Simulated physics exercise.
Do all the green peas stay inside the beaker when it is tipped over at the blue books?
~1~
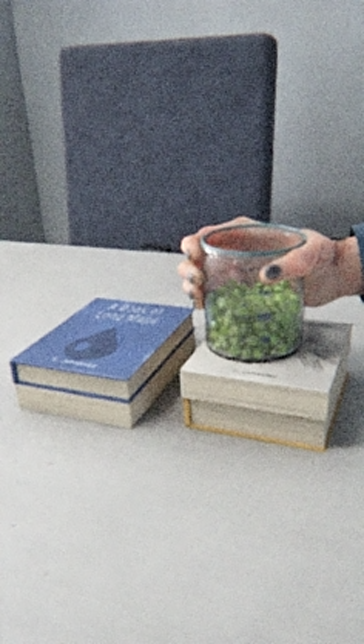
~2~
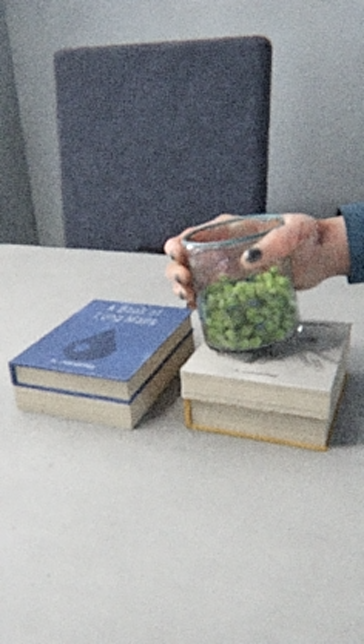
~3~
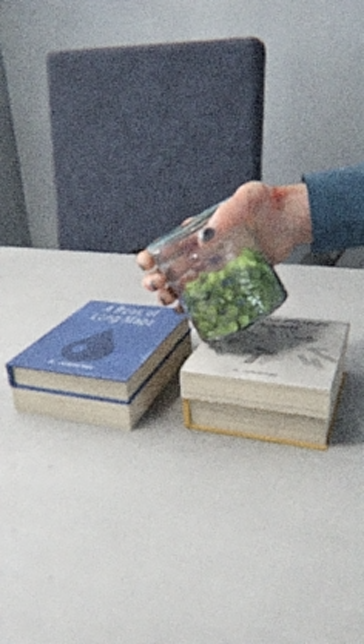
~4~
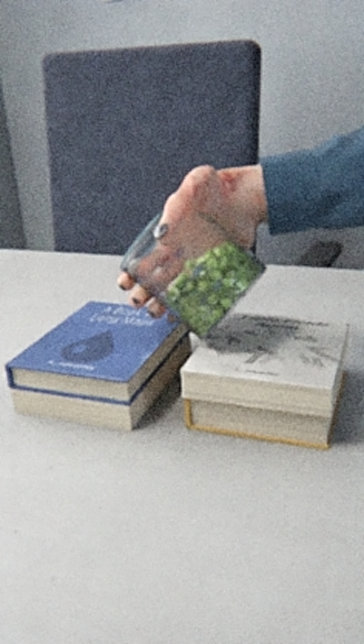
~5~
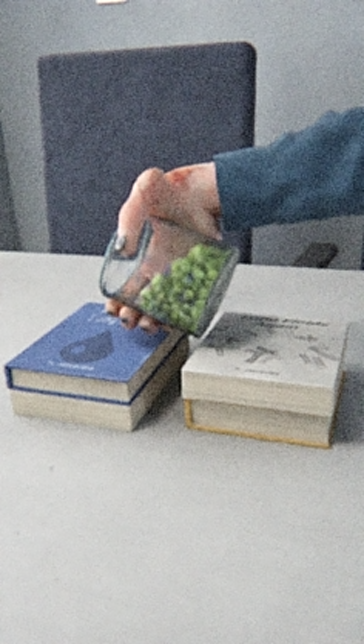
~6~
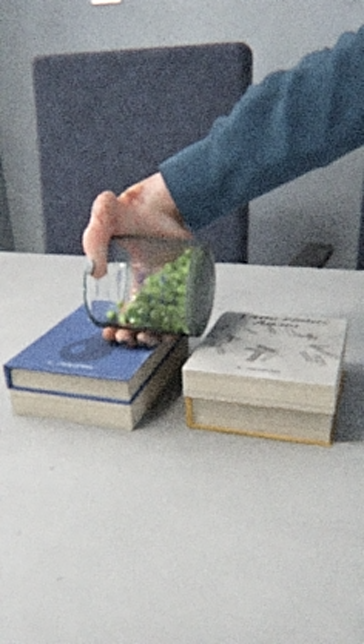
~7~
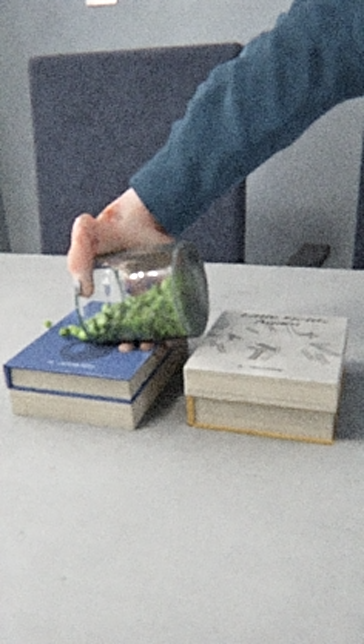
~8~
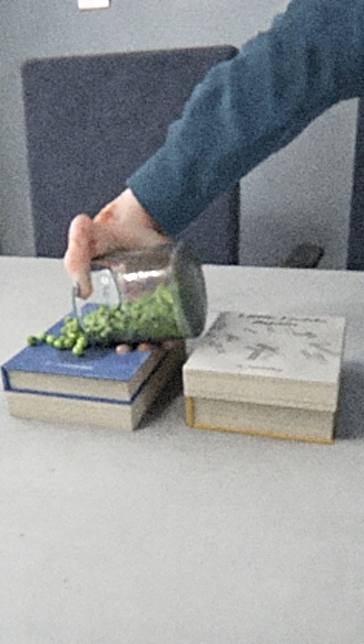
No, some of the peas run out over the rim onto the blue cover, though most of them are still in the beaker at the end.
